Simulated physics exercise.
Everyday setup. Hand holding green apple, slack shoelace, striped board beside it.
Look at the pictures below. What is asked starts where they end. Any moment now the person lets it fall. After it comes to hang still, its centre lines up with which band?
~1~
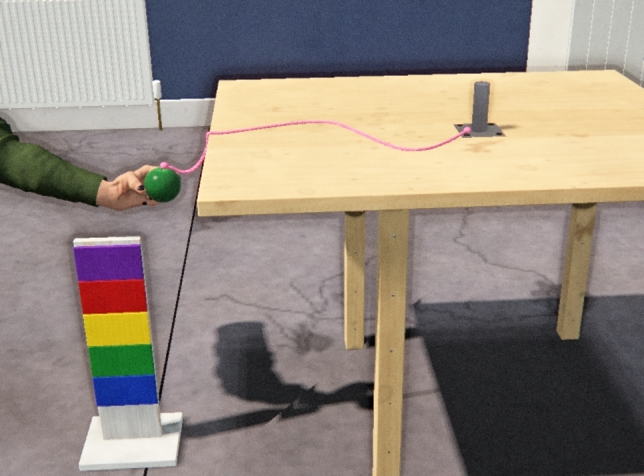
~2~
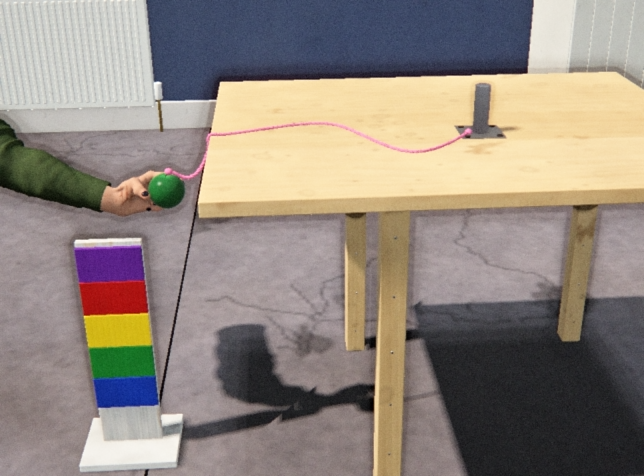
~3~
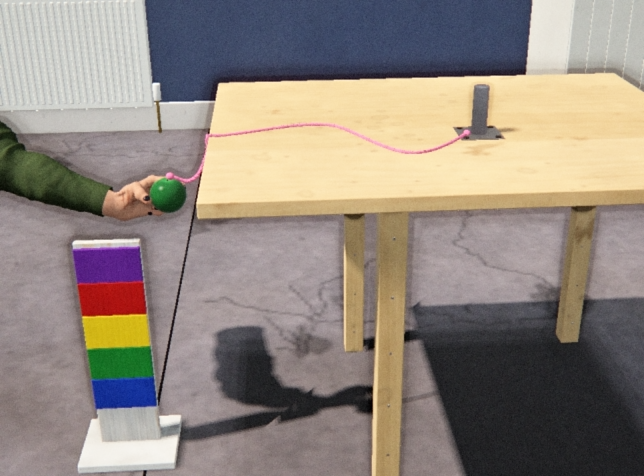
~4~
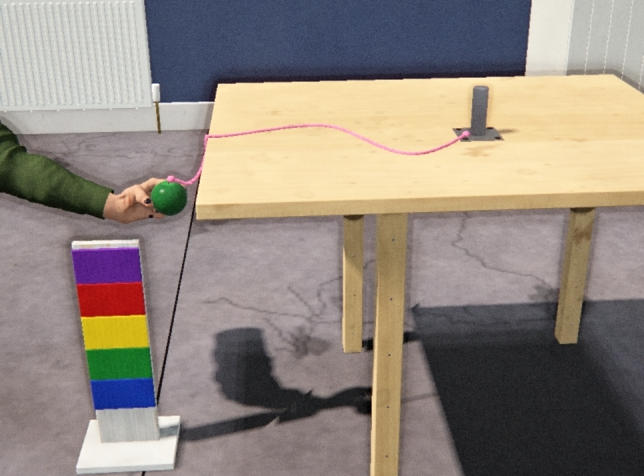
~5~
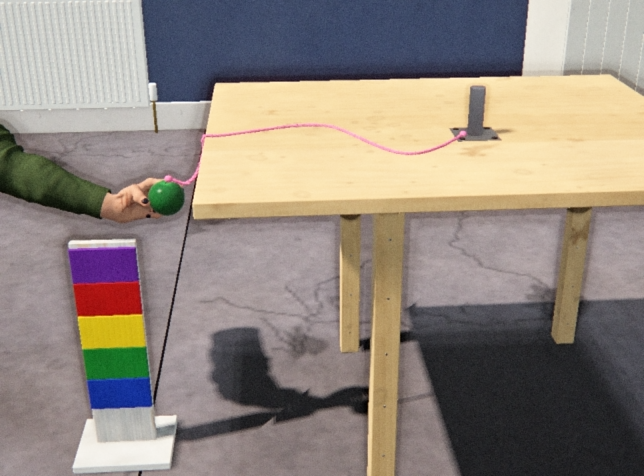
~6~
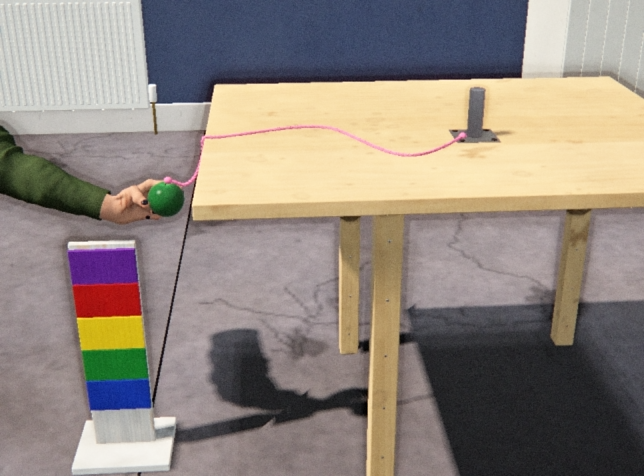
It lines up with red.
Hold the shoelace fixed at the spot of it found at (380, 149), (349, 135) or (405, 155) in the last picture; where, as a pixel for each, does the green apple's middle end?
In order of the tries: About (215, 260), about (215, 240), about (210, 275).
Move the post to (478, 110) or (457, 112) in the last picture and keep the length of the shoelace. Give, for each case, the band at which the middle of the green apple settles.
For the first try, purple; for the second, red.
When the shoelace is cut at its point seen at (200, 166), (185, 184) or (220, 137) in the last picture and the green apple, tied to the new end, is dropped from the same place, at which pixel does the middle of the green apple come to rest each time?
(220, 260), (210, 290), (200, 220).
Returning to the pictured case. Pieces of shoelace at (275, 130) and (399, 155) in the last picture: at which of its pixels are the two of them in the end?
First near (203, 152), second near (368, 139).
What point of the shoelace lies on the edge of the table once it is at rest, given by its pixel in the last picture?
Near (275, 130).
A little later, apple near (242, 295); level with red.
Next, apple near (197, 302); level with red.
When it is over, apple near (205, 303); level with red. At red.
